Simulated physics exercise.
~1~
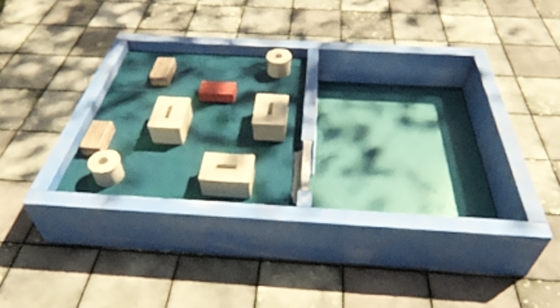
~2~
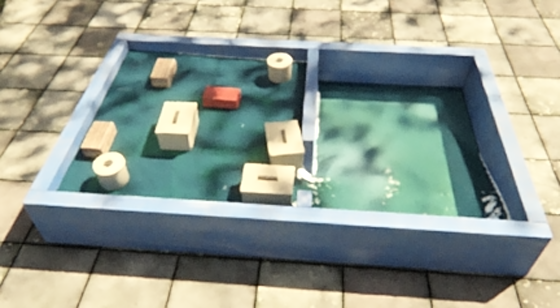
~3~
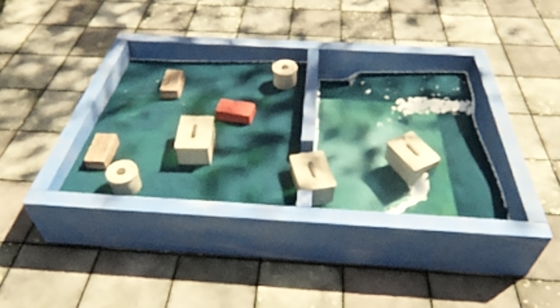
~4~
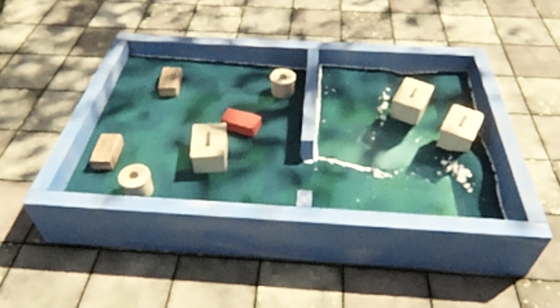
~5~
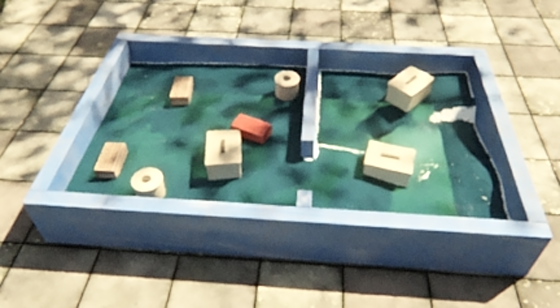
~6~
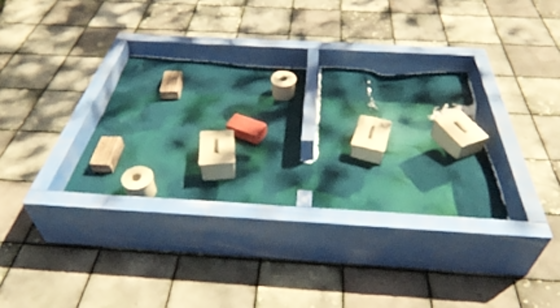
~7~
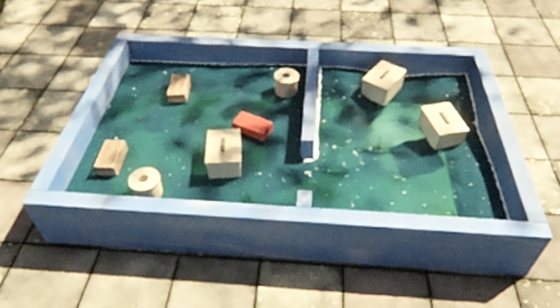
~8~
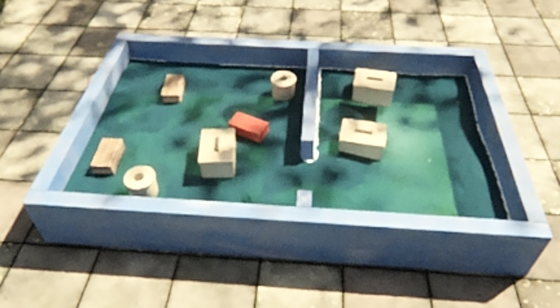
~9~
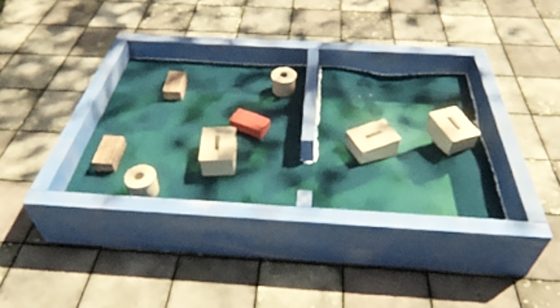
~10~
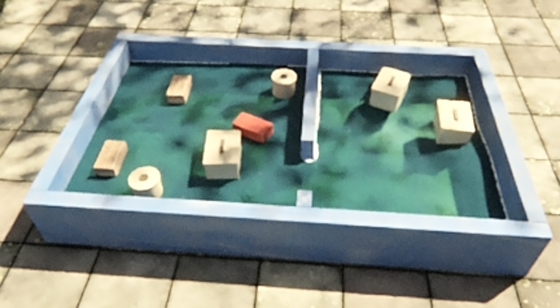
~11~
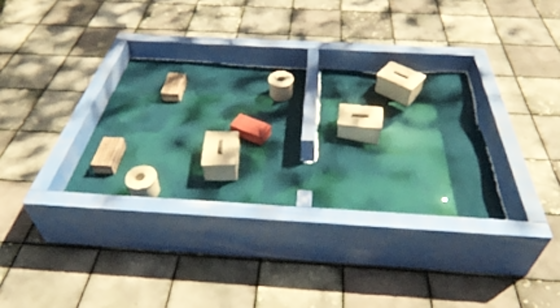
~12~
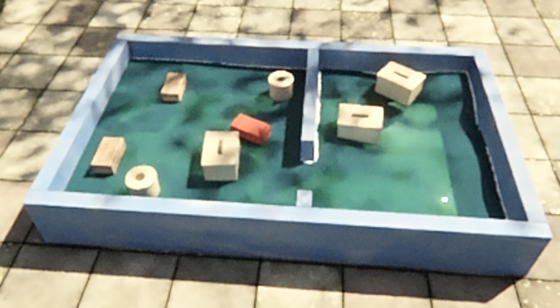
Pale wooden blocks, two small tubs and a red block float in the left part of a blue-walled basin on sunlit paving, seen from above at an angle. Water runs through a low opening in the dividing wall into the shallower right side. Two large pale blocks slide rightward through the gap, amid white splashes. They circle in the right part, swinging up, down and across, while the red block drifts slightly right and down. The water calms, and the two blocks rest near the upper middle of the right side, with the red block still left of the divider.
